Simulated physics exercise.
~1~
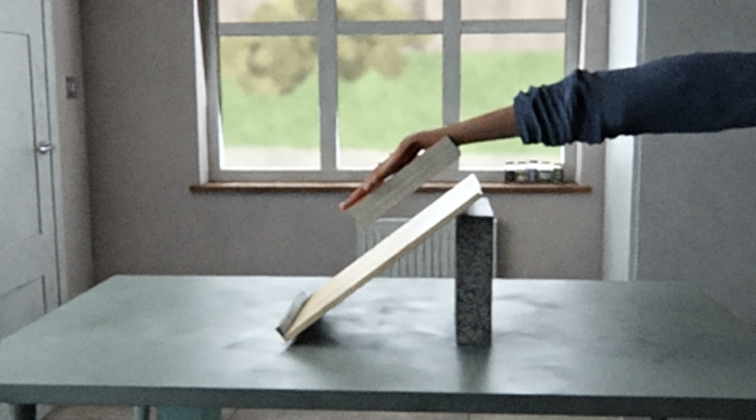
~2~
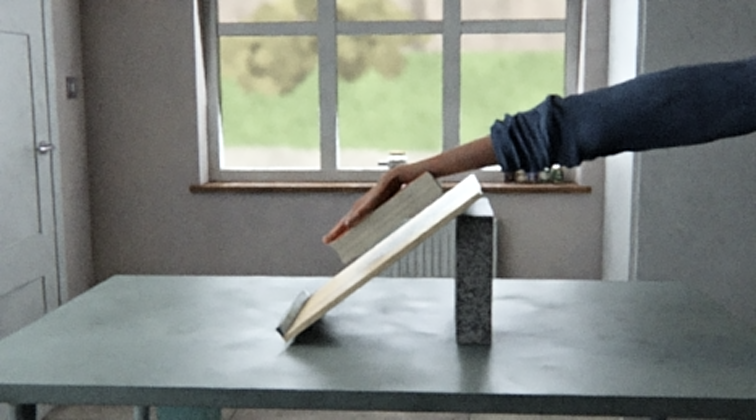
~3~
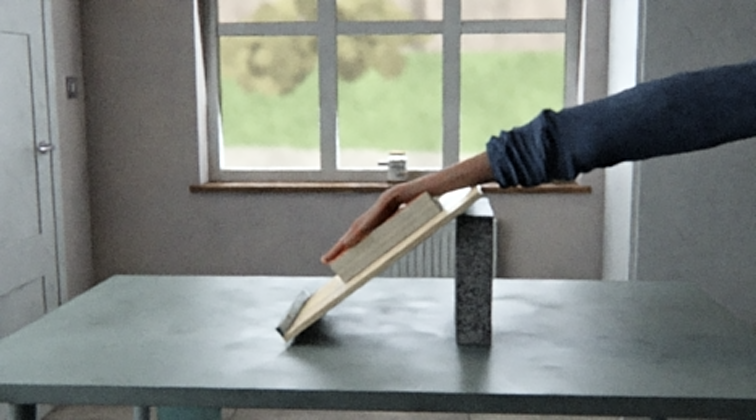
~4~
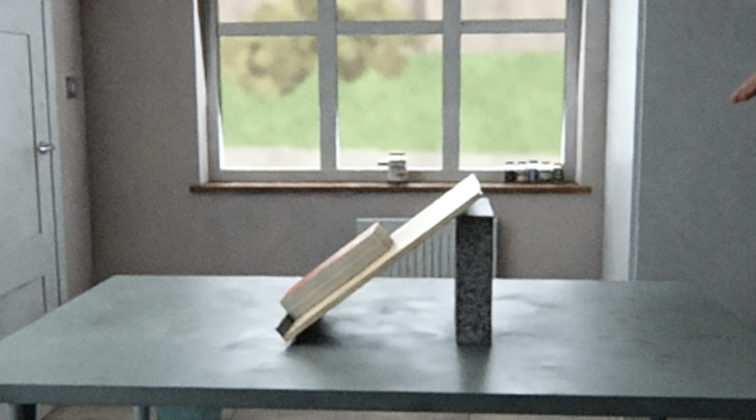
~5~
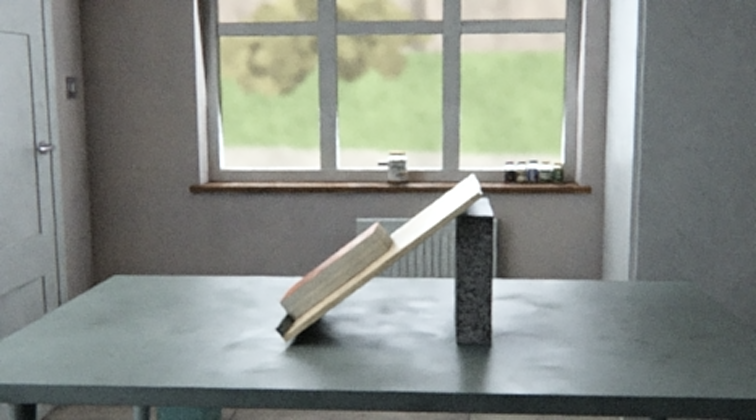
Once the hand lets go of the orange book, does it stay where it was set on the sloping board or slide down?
The orange book slides down the board and comes to rest near its lower end.
In this clip, a hand lowers an orange book onto a sloping board propped against a dark upright block on a table, then lets go and draws back to the right. The book slides down to the left and ends resting near the board's lower end.
